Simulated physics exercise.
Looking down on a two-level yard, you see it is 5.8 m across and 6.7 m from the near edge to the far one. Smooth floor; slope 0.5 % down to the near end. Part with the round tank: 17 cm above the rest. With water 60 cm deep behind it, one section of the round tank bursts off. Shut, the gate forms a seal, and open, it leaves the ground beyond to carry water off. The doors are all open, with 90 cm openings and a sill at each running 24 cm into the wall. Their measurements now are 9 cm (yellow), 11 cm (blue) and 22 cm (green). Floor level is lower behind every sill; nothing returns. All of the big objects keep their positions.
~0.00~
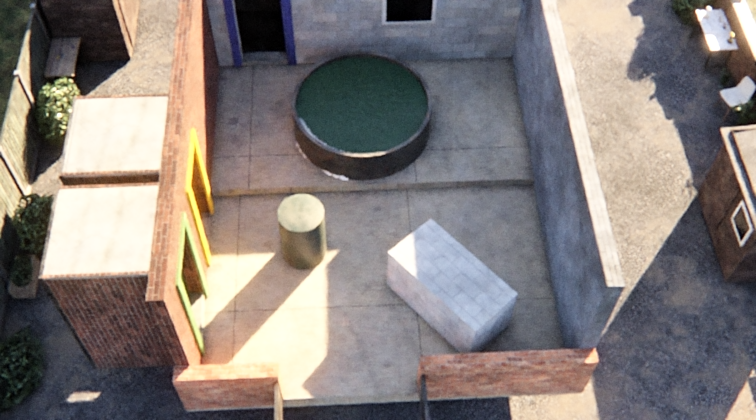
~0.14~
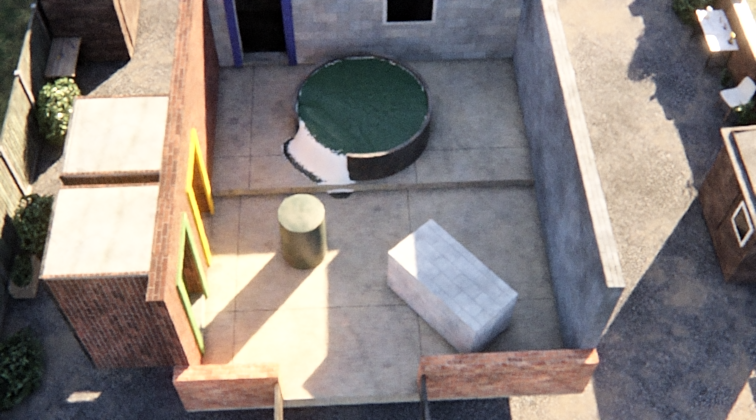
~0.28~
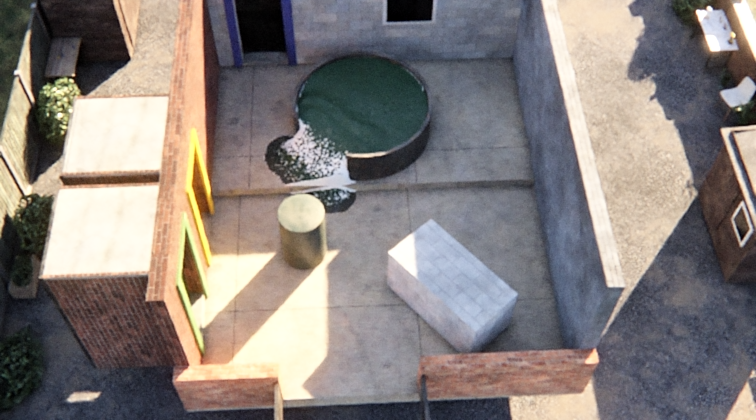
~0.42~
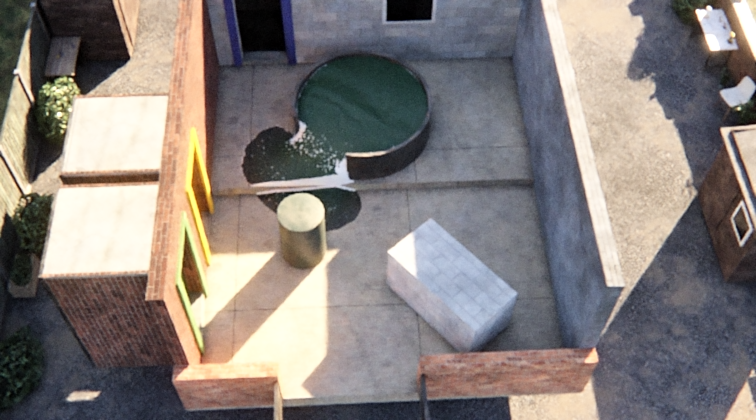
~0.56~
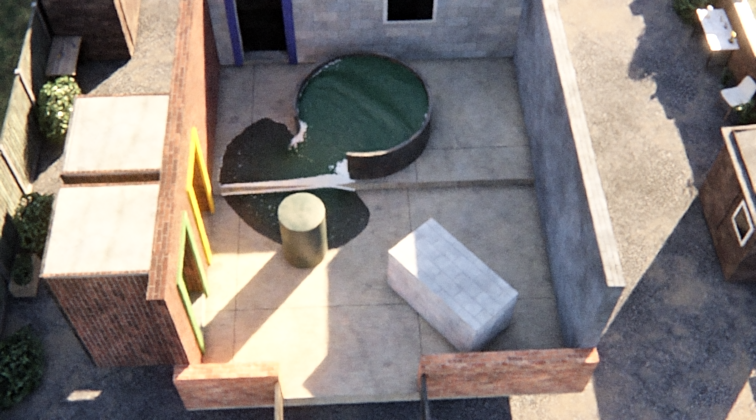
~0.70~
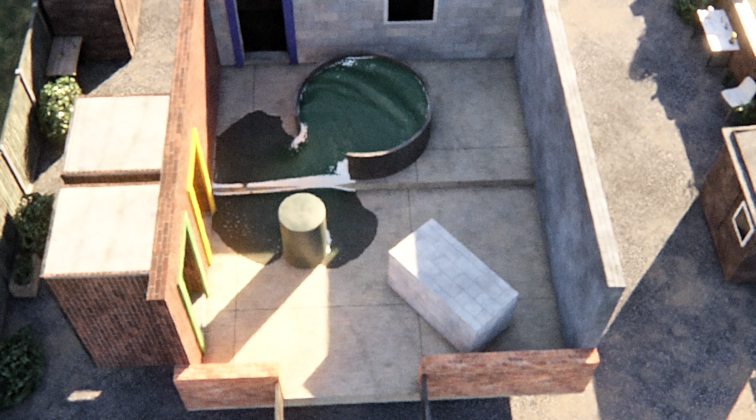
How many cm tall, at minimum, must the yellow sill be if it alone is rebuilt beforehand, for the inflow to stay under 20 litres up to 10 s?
Around 27 cm at the least.
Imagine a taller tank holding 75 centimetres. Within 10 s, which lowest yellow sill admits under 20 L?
Something near 35 cm should do.
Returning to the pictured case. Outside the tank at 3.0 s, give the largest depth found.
Max depth: About 36 cm.
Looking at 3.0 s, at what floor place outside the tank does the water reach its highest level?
Around (202, 376).
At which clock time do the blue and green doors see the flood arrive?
Arrival times - blue: 3.0 seconds; green: 1.2 seconds.
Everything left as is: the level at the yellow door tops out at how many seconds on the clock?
I'd guess close to 2.2 seconds.
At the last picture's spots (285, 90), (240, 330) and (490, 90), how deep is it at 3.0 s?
Taking the spots in order: About 2, 10 and 0 centimetres.
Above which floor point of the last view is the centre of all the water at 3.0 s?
The water is centred around (317, 195) in the last picture's pixels.
After 1.4 s water covers 25 % of the floor, deepest (42 cm) near (210, 258); 24 cm at the yellow door, 18 litres in over its 9 cm sill.
After 3.0 s water covers 50 % of the floor, deepest (36 cm) near (202, 376); 25 cm at the yellow door, 174 litres in over its 9 cm sill.
After 10.0 s water covers 80 % of the floor, deepest (14 cm) near (201, 387); 8 cm at the yellow door, 284 litres in over its 9 cm sill.
At the yellow door as built, the water arrived by 0.8 s and peaked near 29 cm at 2.2 s.
Run again over the same 10 s with other heights there, 51 litres in over 21.5 cm, 11 litres over 29.5 cm. The limit of 20 litres is kept from about 27 cm up.
